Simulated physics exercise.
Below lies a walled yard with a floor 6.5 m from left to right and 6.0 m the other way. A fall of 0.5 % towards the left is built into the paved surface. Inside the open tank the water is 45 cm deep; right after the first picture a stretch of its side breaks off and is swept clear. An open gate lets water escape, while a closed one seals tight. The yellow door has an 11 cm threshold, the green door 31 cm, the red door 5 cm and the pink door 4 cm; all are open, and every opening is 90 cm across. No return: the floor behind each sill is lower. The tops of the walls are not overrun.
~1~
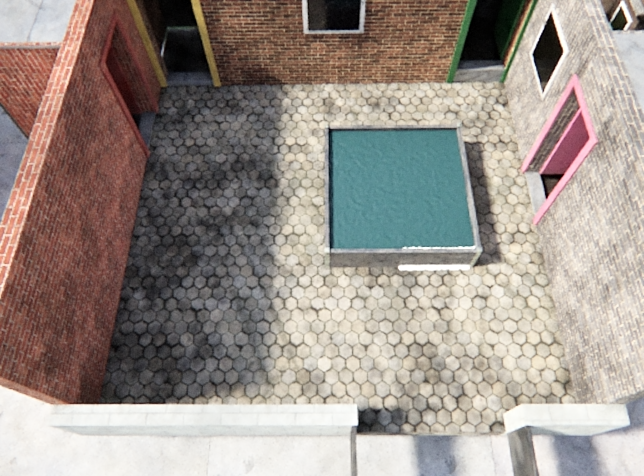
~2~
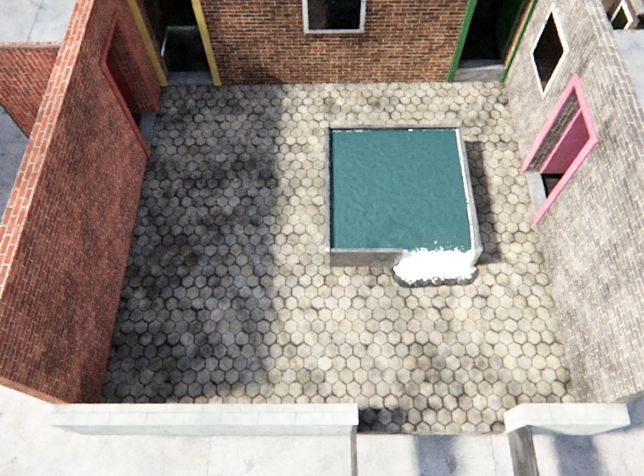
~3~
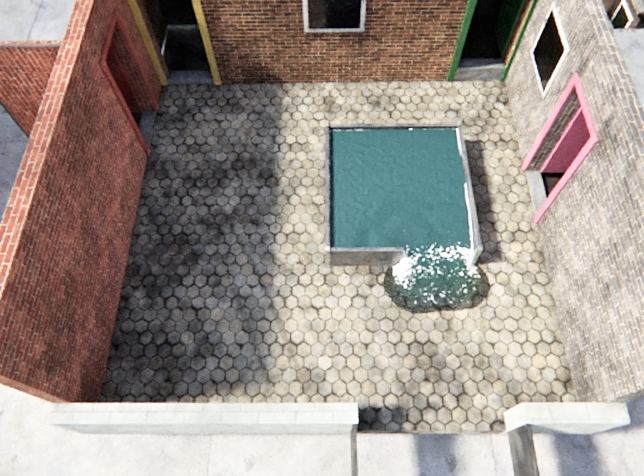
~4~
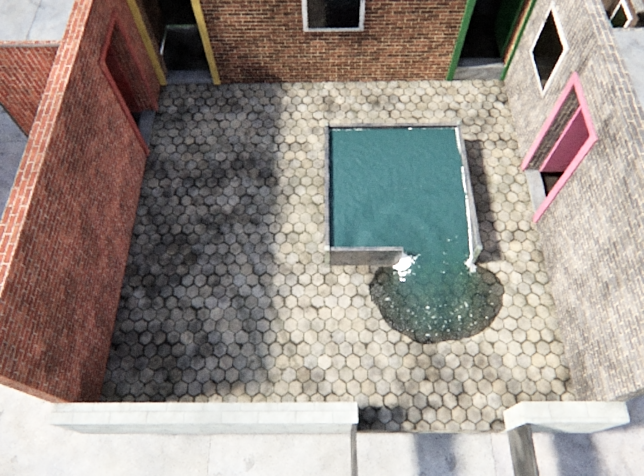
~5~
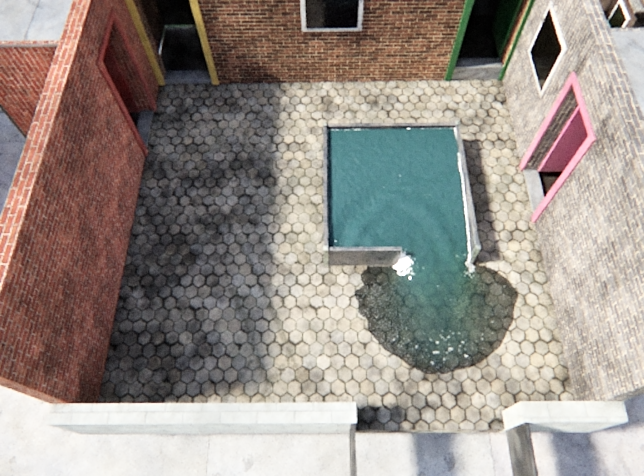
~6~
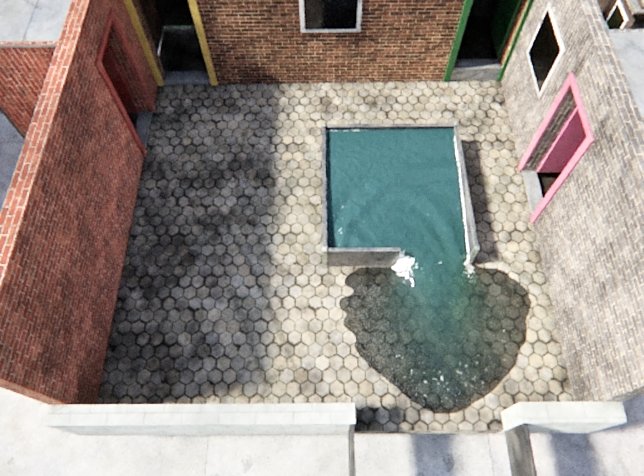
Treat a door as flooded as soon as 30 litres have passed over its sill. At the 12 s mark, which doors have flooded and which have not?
The yellow door has not; the green door has not; the red door has not; the pink door has not.
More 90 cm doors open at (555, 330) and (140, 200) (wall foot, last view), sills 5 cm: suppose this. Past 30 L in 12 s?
Result in order - more than that, then not enough.
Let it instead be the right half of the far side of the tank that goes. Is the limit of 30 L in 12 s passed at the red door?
Relative to that limit, red ends up on the high side.
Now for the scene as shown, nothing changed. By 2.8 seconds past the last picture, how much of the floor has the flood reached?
I'd say around 25 % is wet.
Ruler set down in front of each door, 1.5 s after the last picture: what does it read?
Door by door in cm, yellow shows 0, green shows 0, red shows 0, pink shows 0.
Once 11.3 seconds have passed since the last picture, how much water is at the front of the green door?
4.5 cm.
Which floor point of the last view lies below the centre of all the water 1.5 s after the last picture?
Its balance point sits around (411, 239).
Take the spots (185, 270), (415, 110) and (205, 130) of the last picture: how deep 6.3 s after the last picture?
Depths: About 0, 0 and 0 centimetres.
Then, 0.7 s after the last picture water covers 20 % of the floor and is deepest (25 cm) near (450, 276); yellow door not reached, green door not reached, red door not reached, pink door not reached.
Then, 1.5 s after the last picture water covers 20 % of the floor and is deepest (29 cm) near (575, 410); yellow door not reached, green door not reached, red door not reached, pink door not reached.
Then, 2.8 s after the last picture water covers 25 % of the floor and is deepest (18 cm) near (501, 370); yellow door not reached, green door not reached, red door not reached, pink door not reached.
Then, 6.3 s after the last picture water covers 40 % of the floor and is deepest (11 cm) near (521, 411); yellow door not reached, green door 6 cm at the sill, 0 L in, red door not reached, pink door 2 cm at the sill, 0 L in.
Then, 11.3 s after the last picture water covers 55 % of the floor and is deepest (6 cm) near (508, 411); yellow door not reached, green door 5 cm at the sill, 0 L in, red door not reached, pink door 2 cm at the sill, 0 L in.
